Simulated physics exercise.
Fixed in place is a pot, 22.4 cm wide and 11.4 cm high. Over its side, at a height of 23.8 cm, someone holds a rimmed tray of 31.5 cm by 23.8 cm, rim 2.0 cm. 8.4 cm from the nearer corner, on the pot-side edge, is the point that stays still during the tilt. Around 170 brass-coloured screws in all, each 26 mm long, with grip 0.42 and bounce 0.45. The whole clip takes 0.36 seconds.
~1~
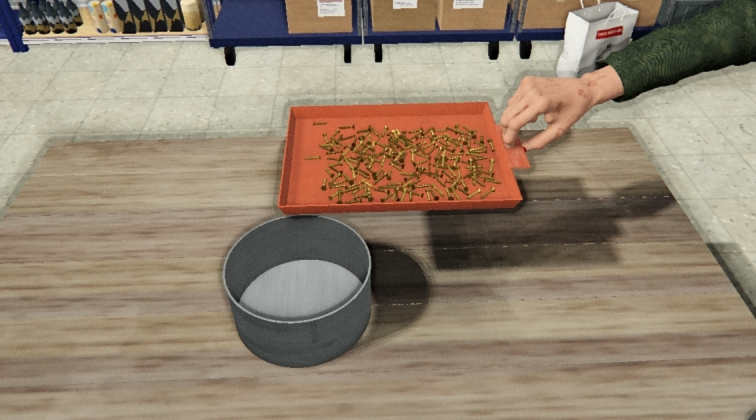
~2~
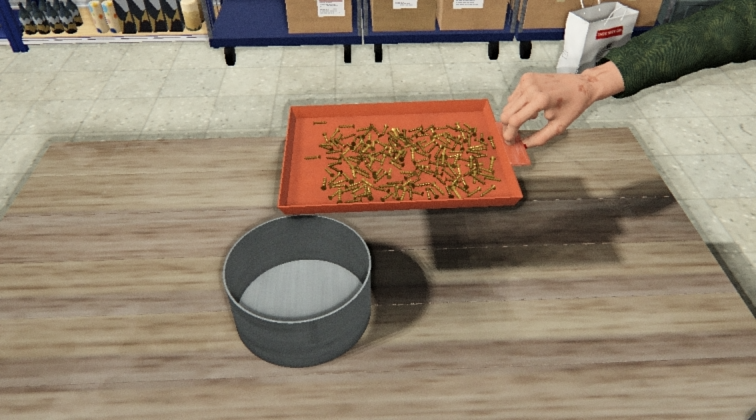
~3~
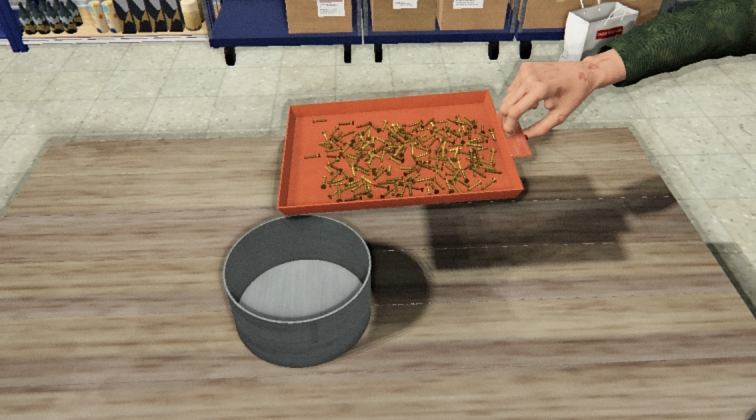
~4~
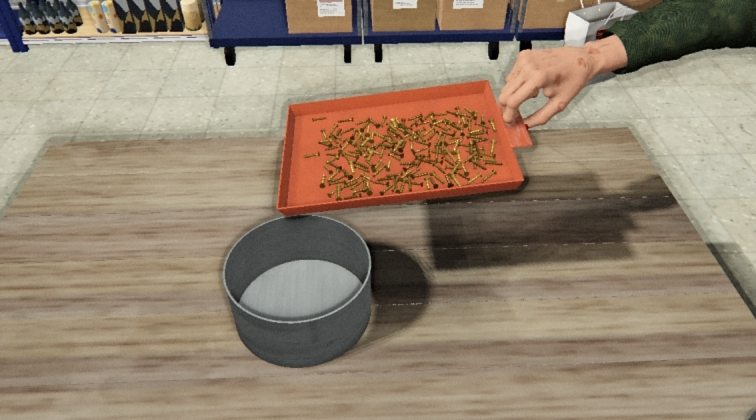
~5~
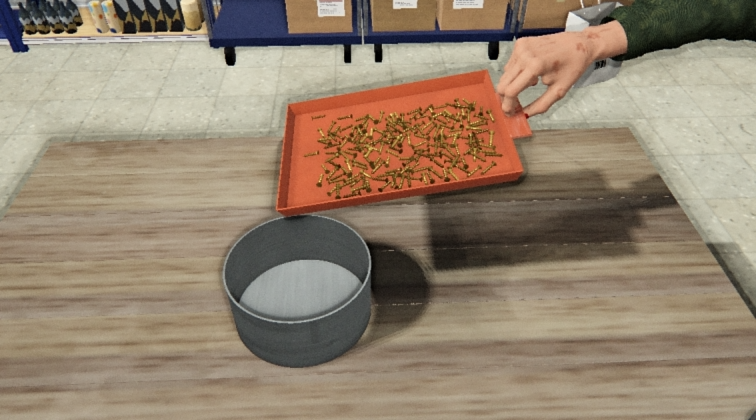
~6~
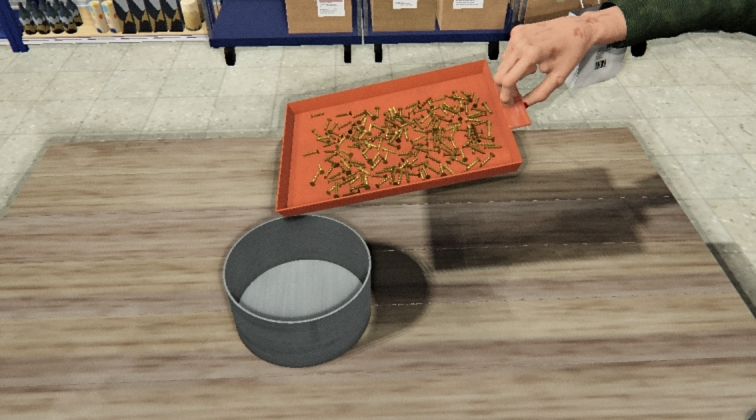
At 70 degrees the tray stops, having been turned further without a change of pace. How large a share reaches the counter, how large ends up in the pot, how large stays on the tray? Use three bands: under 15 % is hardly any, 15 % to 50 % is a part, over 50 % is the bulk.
Shares - counter: Hardly any; pot: The bulk; tray: A part.
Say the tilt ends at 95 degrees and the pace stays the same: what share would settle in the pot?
Roughly 85 percent.
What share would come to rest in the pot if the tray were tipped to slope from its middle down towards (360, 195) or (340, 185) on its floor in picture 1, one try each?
Roughly 85 per cent on the first try and 90 per cent on the second.
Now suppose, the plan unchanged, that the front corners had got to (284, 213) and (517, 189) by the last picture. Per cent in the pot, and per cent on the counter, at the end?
Pot: 80, counter: 10.
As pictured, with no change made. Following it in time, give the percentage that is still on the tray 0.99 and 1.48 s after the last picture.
In turn: 90, 70.
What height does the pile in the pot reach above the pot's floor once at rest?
Height: Approx. 1.5 cm.
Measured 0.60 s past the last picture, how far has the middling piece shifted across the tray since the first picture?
Displacement on the tray: About 13 cm.
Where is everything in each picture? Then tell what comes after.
Tray tilt 0 degrees, front corners at (284, 203) and (516, 196); middle of the pieces at (404, 157); pot at (298, 263), in the first frame.
Tray tilt 1 degrees, front corners at (284, 203) and (516, 193); middle of the pieces at (404, 155), in the second frame.
Tray tilt 4 degrees, front corners at (283, 204) and (517, 186), lowest corner left front; middle of the pieces at (404, 151), in the third frame.
Tray tilt 7 degrees, front corners at (282, 205) and (517, 177), lowest corner left front; middle of the pieces at (403, 145), in the fourth frame.
Tray tilt 10 degrees, front corners at (282, 206) and (517, 168), lowest corner left front; middle of the pieces at (409, 141), in the fifth frame.
Tray tilt 13 degrees, front corners at (281, 206) and (515, 159), lowest corner left front; middle of the pieces at (407, 136); pot at (298, 263), in the sixth frame.
Then, 0.60 s after the last picture, tilt 40 degrees; the tray holds 100 %, the pot 0 %.
Then, 0.99 s after the last picture, tilt 58 degrees; the tray holds 90 %, the pot 5 %.
Then, 1.48 s after the last picture, tilt 70 degrees; the tray holds 70 %, the pot 15 %.
In the end, counter 5 %, pot 60 %, tray 35 %.
